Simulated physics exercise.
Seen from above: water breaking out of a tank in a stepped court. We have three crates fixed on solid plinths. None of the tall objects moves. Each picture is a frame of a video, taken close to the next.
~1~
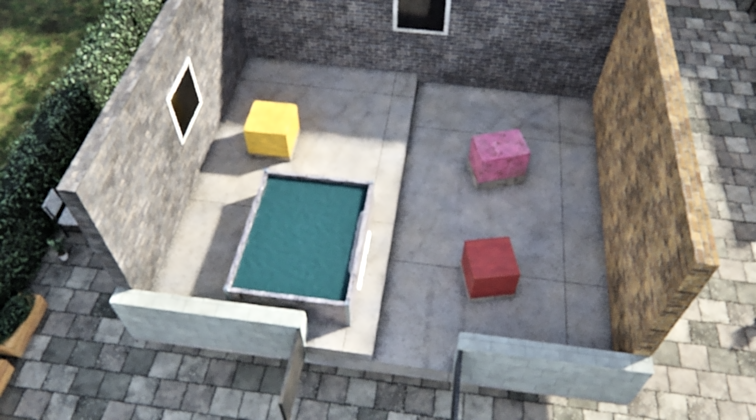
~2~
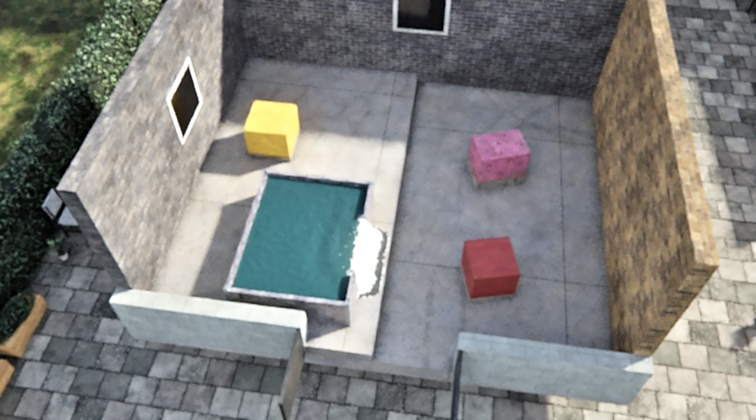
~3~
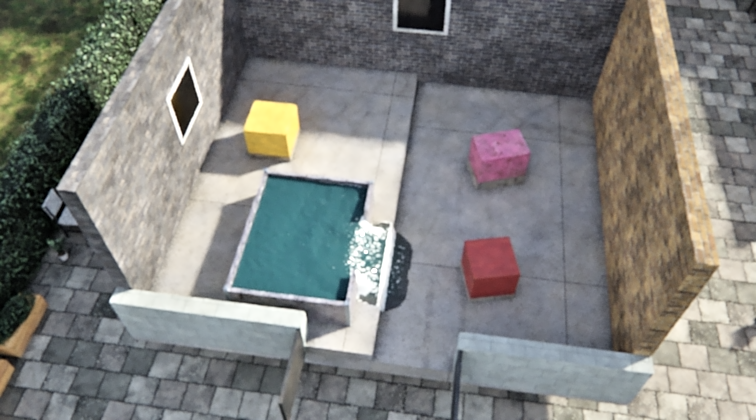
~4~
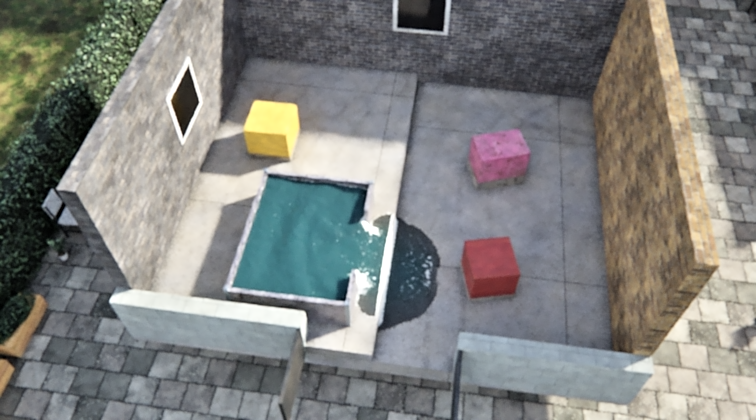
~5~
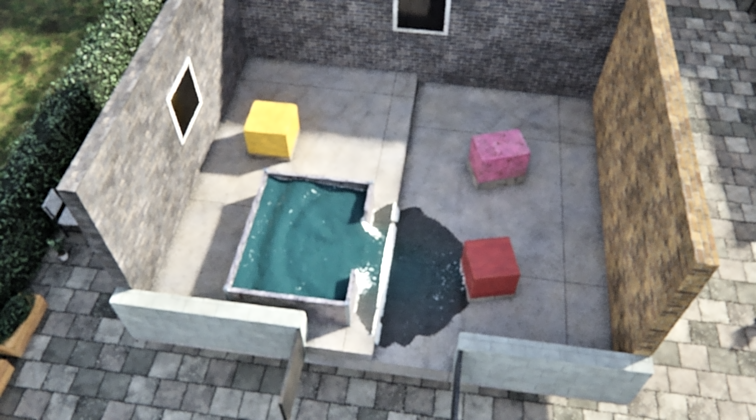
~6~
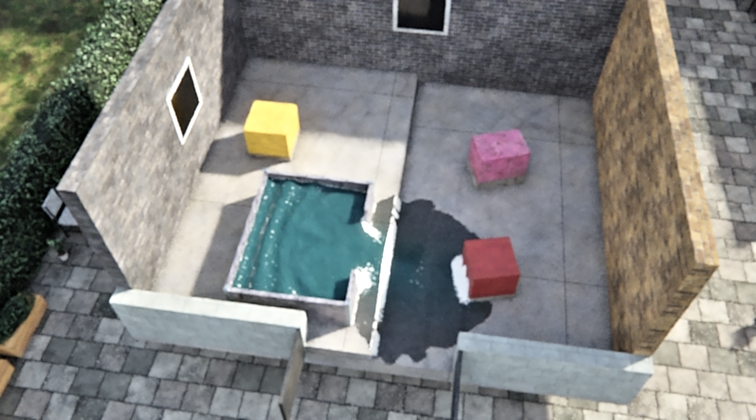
In a walled court, water bursts from a tank's right side and spreads to the red block.
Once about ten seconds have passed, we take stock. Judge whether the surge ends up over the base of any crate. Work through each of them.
In order: The yellow crate stays above the water, the pink crate stays above the water, the red crate is not above the water.
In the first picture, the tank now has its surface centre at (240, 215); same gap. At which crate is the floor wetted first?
Answer: The one in red.
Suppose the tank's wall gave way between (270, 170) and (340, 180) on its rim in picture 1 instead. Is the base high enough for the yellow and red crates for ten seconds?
I expect yellow goes wet while red remains untouched.
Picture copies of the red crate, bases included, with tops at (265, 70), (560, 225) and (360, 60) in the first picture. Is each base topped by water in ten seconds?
So, in the order given: Untouched, flooded, untouched.
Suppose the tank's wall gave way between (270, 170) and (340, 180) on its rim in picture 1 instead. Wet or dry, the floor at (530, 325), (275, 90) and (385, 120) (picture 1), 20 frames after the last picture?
In sequence: Untouched, inundated, inundated.
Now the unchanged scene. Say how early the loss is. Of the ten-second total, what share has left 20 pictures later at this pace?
My reading is near 35 per cent.
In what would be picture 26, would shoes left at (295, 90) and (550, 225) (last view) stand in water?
Result, in sequence: Unwetted; waterlogged.
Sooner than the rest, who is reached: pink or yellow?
I reckon it's the pink one.
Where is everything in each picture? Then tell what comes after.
The first picture shows the tank at (304, 236) is whole and still.
In the second picture, the front is at (375, 231), out from the gap at (359, 253).
In the third picture, the front is at (404, 245), out from the gap at (359, 255).
In the fourth picture, water pours out at (359, 255) and has run to (433, 255).
In the fifth picture, water pours out at (359, 254) and has run to a hidden place.
In the sixth picture, water pours out at (359, 254) and has run to a hidden place.
A moment on, water covers 20 % of the floor; the yellow crate not reached, the pink crate not reached, the red crate water round its plinth.
Next, water covers 30 % of the floor; the yellow crate not reached, the pink crate water round its plinth, the red crate water round its plinth.
Then, water covers 35 % of the floor; the yellow crate not reached, the pink crate water round its plinth, the red crate water round its plinth.
Later, water covers 50 % of the floor; the yellow crate not reached, the pink crate water round its plinth, the red crate water round its plinth.
In the end, water covers 55 % of the floor; the yellow crate stayed above the water, the pink crate stayed above the water, the red crate was topped.
